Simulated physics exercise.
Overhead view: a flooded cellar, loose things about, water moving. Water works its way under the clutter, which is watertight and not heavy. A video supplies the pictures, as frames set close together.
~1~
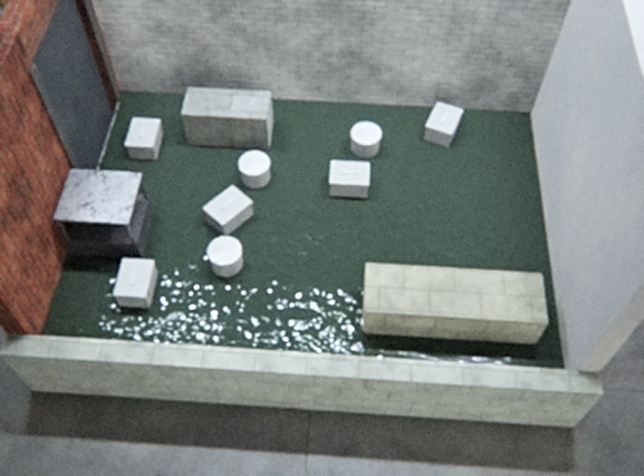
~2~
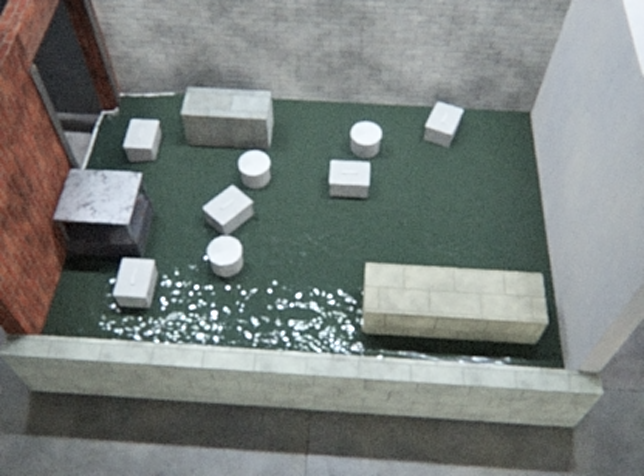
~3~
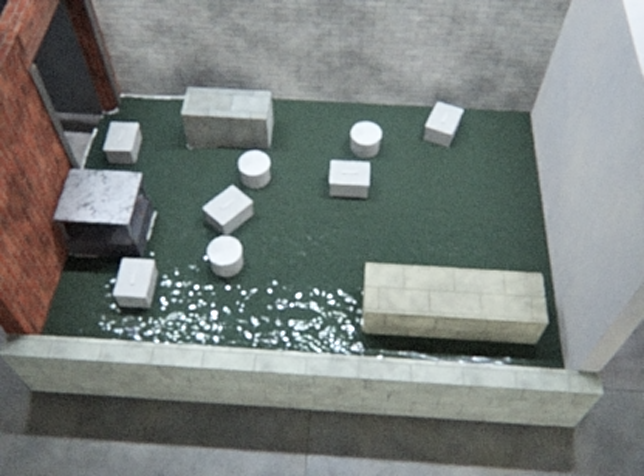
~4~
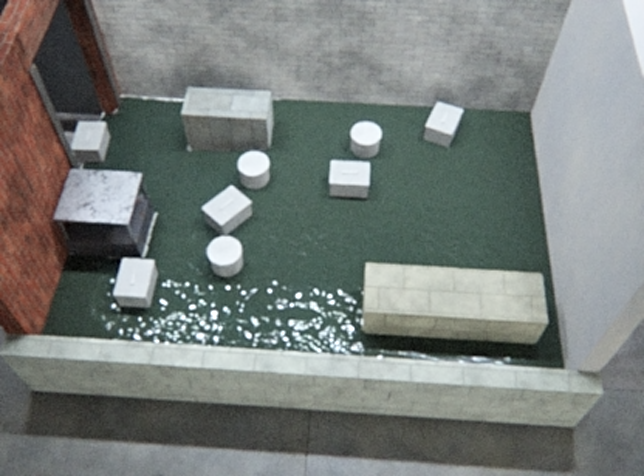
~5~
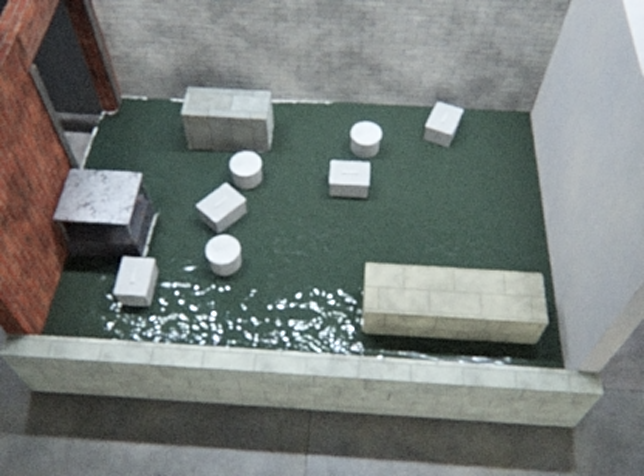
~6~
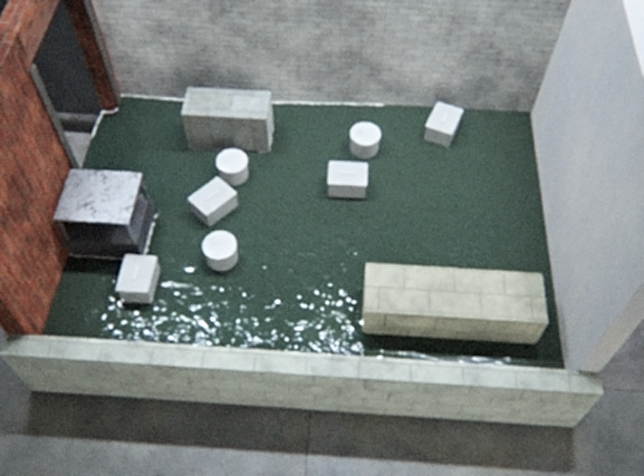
A dark panel at the left opened, and the nearest white box drifted left across the green water and out through the gap, before a round white container and another box shifted slightly left.
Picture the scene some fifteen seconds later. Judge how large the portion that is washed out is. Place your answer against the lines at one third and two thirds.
It sits at or past the two-thirds line.
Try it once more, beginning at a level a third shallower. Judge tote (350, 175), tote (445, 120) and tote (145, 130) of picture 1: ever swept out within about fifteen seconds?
One after the other: Swept away, remains, swept away.
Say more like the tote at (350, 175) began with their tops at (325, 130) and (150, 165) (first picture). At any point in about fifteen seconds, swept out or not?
Held back; swept away.
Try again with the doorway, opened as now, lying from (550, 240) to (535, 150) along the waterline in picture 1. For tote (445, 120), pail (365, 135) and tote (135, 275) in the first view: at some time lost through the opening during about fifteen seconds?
Turn by turn - departs, departs, stays put.
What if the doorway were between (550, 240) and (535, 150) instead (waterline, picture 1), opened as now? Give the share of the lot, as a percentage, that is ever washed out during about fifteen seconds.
It comes to about 50 per cent of the things.
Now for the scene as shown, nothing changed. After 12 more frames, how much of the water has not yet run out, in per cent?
About 68 percent.
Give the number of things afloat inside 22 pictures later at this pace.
My tally gives 1.
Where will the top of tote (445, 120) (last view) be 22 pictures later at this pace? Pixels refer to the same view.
It should end up somewhere near (337, 118).
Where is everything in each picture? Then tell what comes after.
In the first frame, a pail at (254, 163), afloat; a tote at (228, 205), afloat; 0 of 8 have shifted.
In the second frame, a pail at (254, 163), afloat; a tote at (228, 205) floats; 0 of 8 have shifted.
In the third frame, a pail at (254, 163), afloat; a tote at (228, 205), afloat; 1 of 8 have shifted.
In the fourth frame, a pail at (253, 163) floats; a tote at (227, 205) floats; 1 of 8 have shifted.
In the fifth frame, a pail at (246, 164) floats, close to its start; a tote at (221, 202) floats, close to its start; 3 of 8 have shifted.
In the sixth frame, a pail at (232, 161) floats, close to its start; a tote at (212, 196), afloat, close to its start; 5 of 8 have shifted.
A moment on, 1 of 8 are out; 7 afloat.
Next, 4 of 8 are out; 4 afloat.
Later, 7 of 8 are out; 1 afloat.
In the end, 7 of 8 are out; 1 afloat.
